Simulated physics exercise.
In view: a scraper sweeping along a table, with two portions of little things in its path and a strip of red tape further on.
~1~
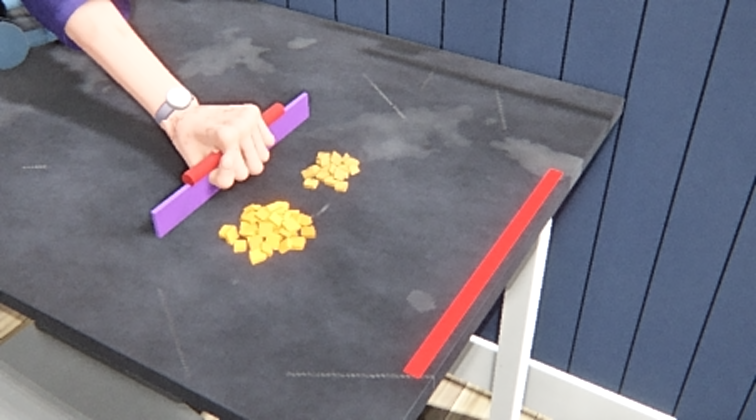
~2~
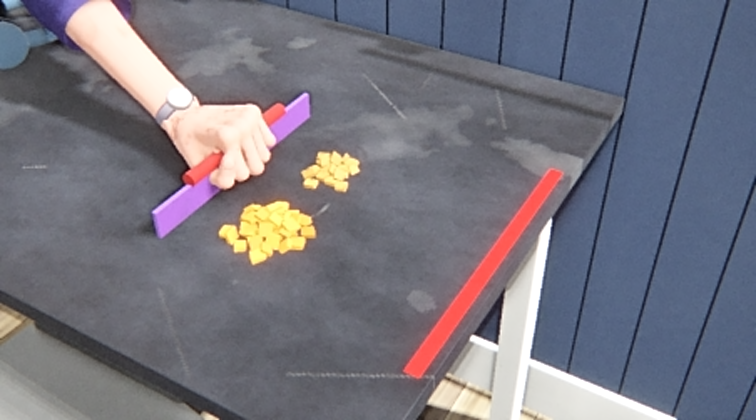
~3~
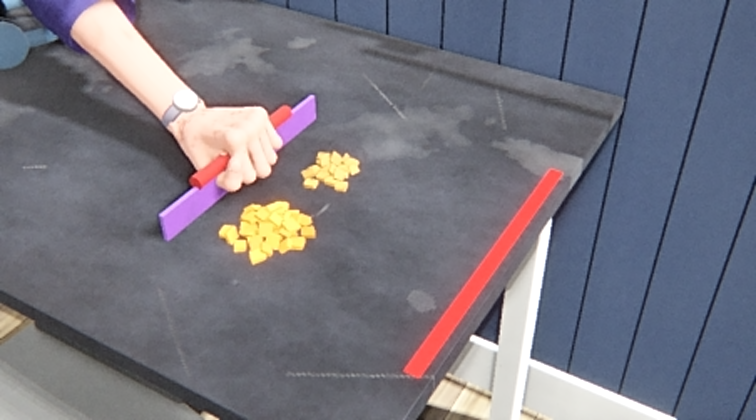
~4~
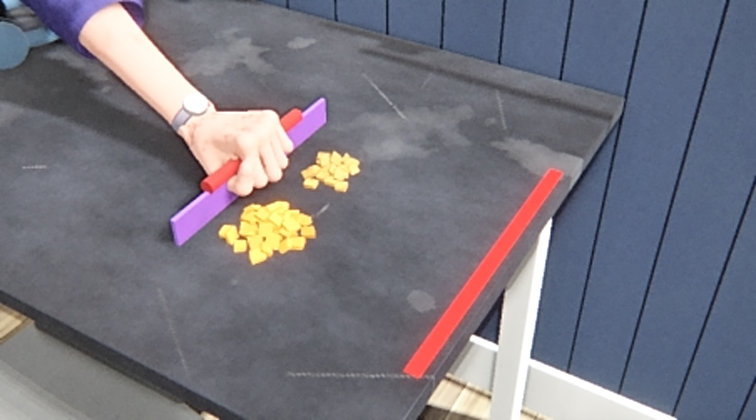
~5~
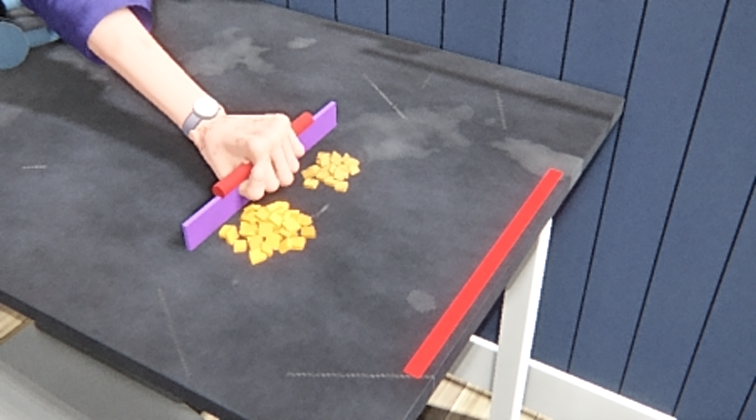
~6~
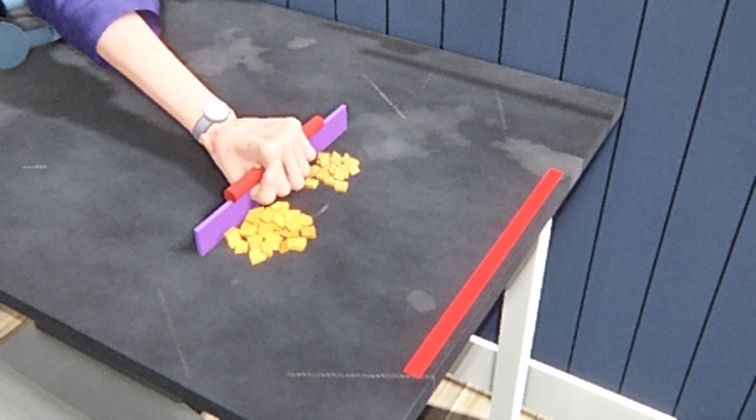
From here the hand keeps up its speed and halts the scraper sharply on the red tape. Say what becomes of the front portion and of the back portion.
The front portion loses pieces over the edge and the back portion loses pieces over the edge.
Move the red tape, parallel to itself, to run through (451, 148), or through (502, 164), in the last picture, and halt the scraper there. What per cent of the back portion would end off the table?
The first gives 0 %, the second 0 %.
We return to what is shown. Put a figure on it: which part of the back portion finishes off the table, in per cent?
Some 80 per cent.
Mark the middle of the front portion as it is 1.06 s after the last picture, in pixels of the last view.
Around (369, 266).
Then, 1.06 s on from there, scraper still moving, near (385, 200); front portion all on the table, its front near (393, 284); back portion all on the table, its front near (449, 201).
Then, 2.14 s on from there, scraper stopped at the red tape; front portion near two thirds over the edge; back portion near half over the edge.
Then, 2.42 s on from there, scraper stopped at the red tape; front portion the whole lot over the edge; back portion the bulk over the edge.
In the end, scraper stopped at the red tape; front portion the whole lot over the edge; back portion the bulk over the edge.
